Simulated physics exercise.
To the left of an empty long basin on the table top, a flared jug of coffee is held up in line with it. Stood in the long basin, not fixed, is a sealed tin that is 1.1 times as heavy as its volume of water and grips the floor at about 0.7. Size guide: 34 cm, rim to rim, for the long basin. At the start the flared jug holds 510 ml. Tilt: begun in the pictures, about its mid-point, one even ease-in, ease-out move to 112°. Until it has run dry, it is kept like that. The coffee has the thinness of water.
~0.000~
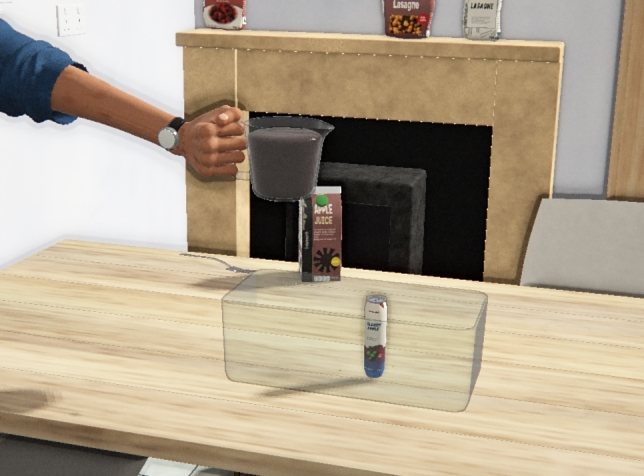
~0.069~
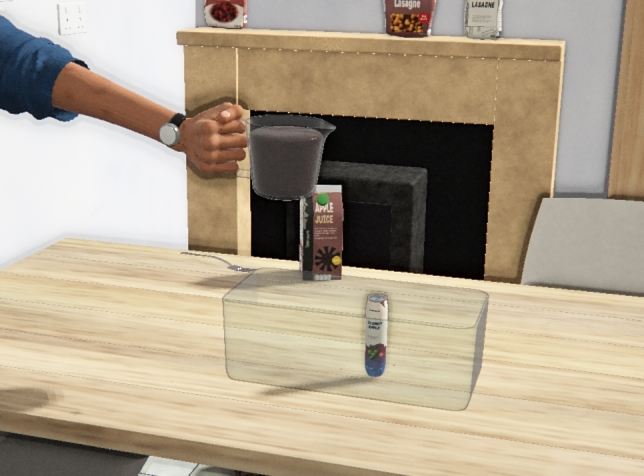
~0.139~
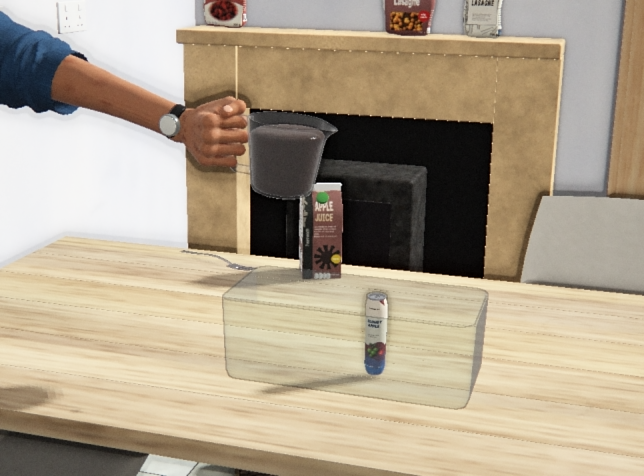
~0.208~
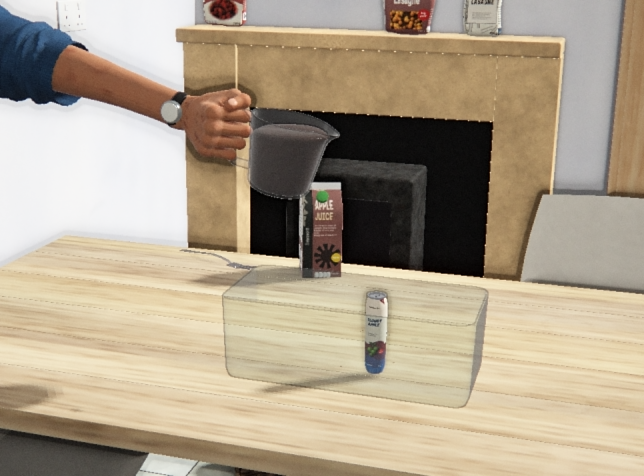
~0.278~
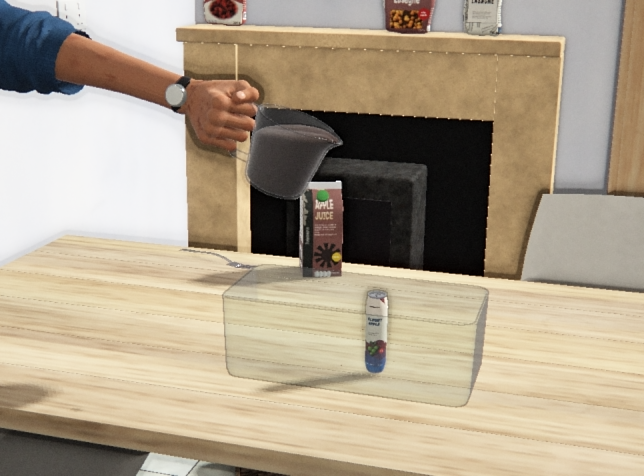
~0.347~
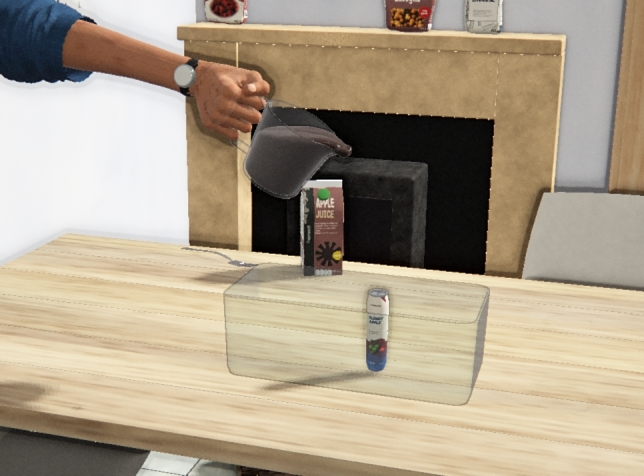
The video shows a hand holding a clear jug of dark liquid above a wooden table, left of a long transparent basin with a small tin inside, then tilting the jug rightward until the liquid reaches its lip.
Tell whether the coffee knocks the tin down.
The coffee knocks it down.
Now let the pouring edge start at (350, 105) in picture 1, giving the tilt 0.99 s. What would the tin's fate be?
Then it stays on its base.
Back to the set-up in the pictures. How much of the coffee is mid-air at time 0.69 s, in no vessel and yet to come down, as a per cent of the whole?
Near 34 per cent at that time.
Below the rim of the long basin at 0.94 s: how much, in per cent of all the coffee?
About 86 %.
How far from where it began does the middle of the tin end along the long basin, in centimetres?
The middle of the tin ends some 8.0 cm along the basin.
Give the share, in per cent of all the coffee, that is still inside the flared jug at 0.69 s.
Close to 42 percent of the liquid remains at that time.
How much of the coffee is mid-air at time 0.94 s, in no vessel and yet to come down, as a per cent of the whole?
Airborne share: Near 10 %.
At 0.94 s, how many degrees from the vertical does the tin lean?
It sits at roughly 0°.
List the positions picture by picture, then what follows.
In the first picture, it leans 0°; its right rim is at (334, 128); the coffee meets the walls at (251, 131) and (323, 136); the long basin's rim runs from (239, 285) to (481, 312); the tin's top is at (376, 303).
In the second picture, it leans 1°; its right rim is at (335, 128); the coffee meets the walls at (253, 130) and (324, 135).
In the third picture, it leans 5°; its right rim is at (337, 130); the coffee meets the walls at (254, 128) and (325, 135).
In the fourth picture, it leans 12°; its right rim is at (340, 135); the coffee meets the walls at (256, 128) and (330, 135).
In the fifth picture, it leans 20°; its right rim is at (342, 144); the coffee meets the walls at (259, 130) and (338, 138).
In the sixth picture, it leans 31°; its right rim is at (345, 153); the coffee meets the walls at (260, 131) and (343, 144); 2 per cent is over the edge.
After 0.69 s the tilt is 88° and 43 per cent is still to pour; the tin stands where it began.
After 0.94 s the tilt is 111° and 4 per cent is still to pour; the tin stands 1 cm from where it began.
After 1.20 s the tilt is 112° and 0 per cent is still to pour; the tin leans 51°.
After 1.49 s the tilt is 112° and 0 per cent is still to pour; the tin lies on its side.
In the end the tin lies on its side.
